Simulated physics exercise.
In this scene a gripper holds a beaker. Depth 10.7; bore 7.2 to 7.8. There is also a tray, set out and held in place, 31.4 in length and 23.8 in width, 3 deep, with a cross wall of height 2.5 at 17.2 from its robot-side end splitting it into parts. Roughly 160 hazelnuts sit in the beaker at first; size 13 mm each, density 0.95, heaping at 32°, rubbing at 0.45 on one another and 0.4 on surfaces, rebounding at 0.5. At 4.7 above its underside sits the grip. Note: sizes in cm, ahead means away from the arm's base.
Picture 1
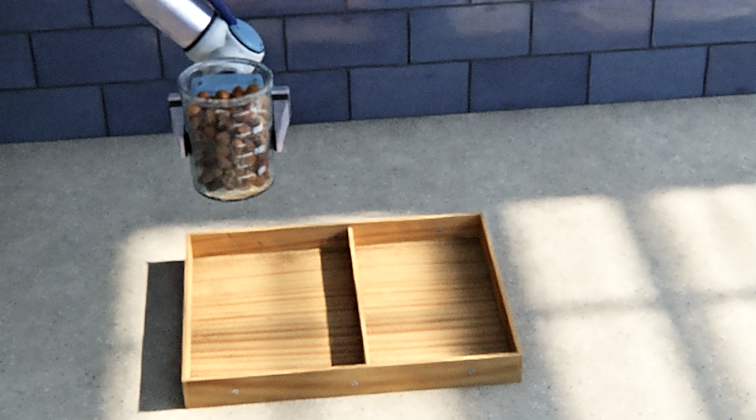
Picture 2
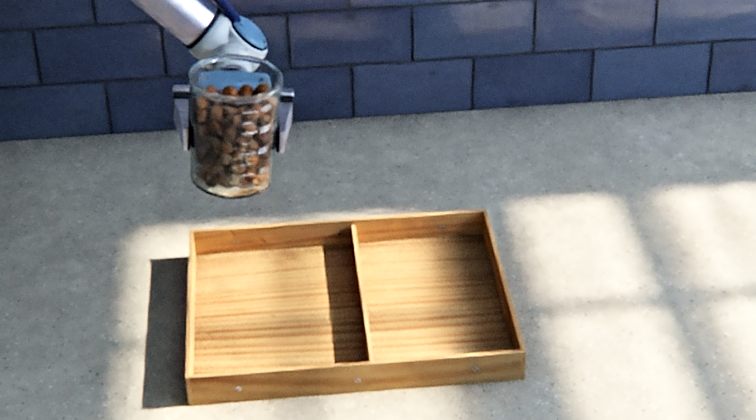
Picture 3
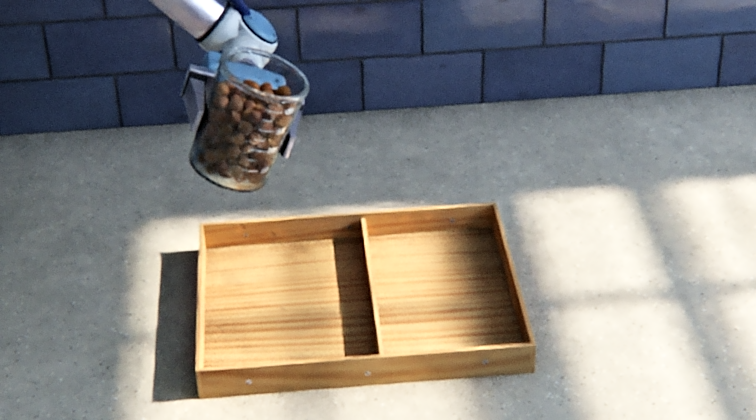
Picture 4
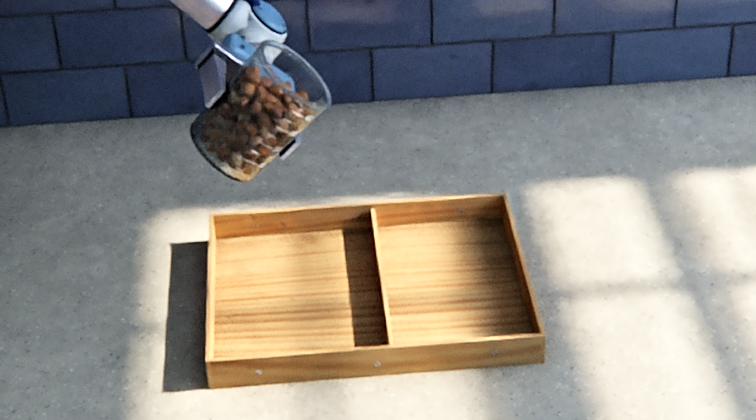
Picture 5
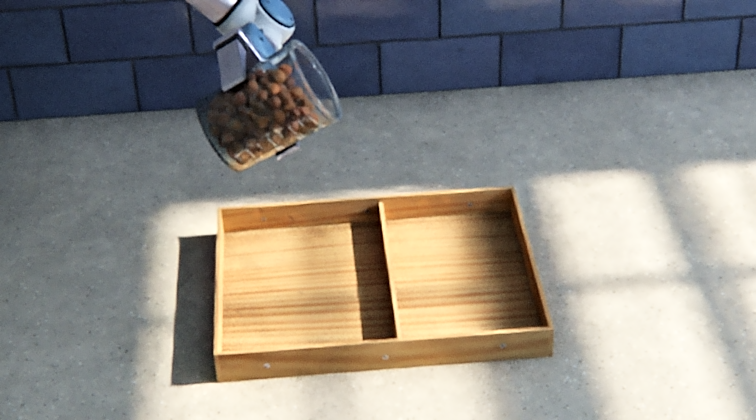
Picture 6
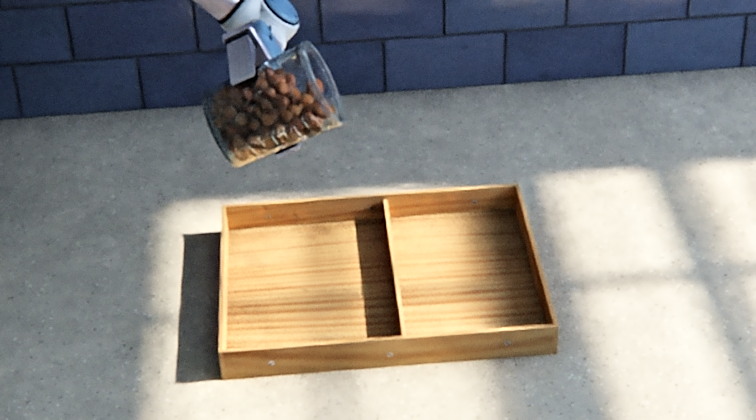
The video shows a robotic gripper holding a clear beaker of hazelnuts above a divided wooden tray on a grey surface, first nearly upright, then tilting it steadily to the right while the nuts shift inside and the view drifts slightly.
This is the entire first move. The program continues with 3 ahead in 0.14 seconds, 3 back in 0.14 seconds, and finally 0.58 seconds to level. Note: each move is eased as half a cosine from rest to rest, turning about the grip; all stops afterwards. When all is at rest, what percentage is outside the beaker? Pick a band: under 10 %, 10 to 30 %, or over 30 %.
Under 10 %.
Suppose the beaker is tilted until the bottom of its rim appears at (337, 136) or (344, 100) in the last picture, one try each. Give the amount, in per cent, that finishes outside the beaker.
Roughly 30 per cent, then roughly 0 per cent.
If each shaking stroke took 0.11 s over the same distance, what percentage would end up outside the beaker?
Estimate: Close to 15 percent.
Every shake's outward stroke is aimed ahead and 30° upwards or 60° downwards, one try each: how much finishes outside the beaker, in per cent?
Result: Approx. 5 % and 0 %, one try each.
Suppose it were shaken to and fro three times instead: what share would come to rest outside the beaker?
Near 10 per cent.
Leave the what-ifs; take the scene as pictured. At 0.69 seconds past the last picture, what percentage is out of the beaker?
Share out: Near 5 %.
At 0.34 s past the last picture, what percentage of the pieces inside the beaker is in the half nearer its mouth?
Near 45 %.
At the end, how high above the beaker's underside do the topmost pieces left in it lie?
Around 9.5 centimetres above the underside.
Then, 0.34 s on, tilted 65° forward, highest piece 24 above the table; 157 in the beaker, 1 in the robot-side part, 7 in flight or on a rim.
Then, 0.69 s on, tilted 14° forward, highest piece 27 above the table; 155 in the beaker, 7 in the robot-side part, 2 in the far-side part, 1 in flight or on a rim.
Then, 1.06 s on, level, highest piece 27 above the table; 155 in the beaker, 8 in the robot-side part, 2 in the far-side part.
Then, 2.11 s on, level, highest piece 27 above the table; 155 in the beaker, 8 in the robot-side part, 2 in the far-side part.
In the end, 155 in the beaker, 8 in the robot-side part, 2 in the far-side part. That is 6 % outside the beaker.
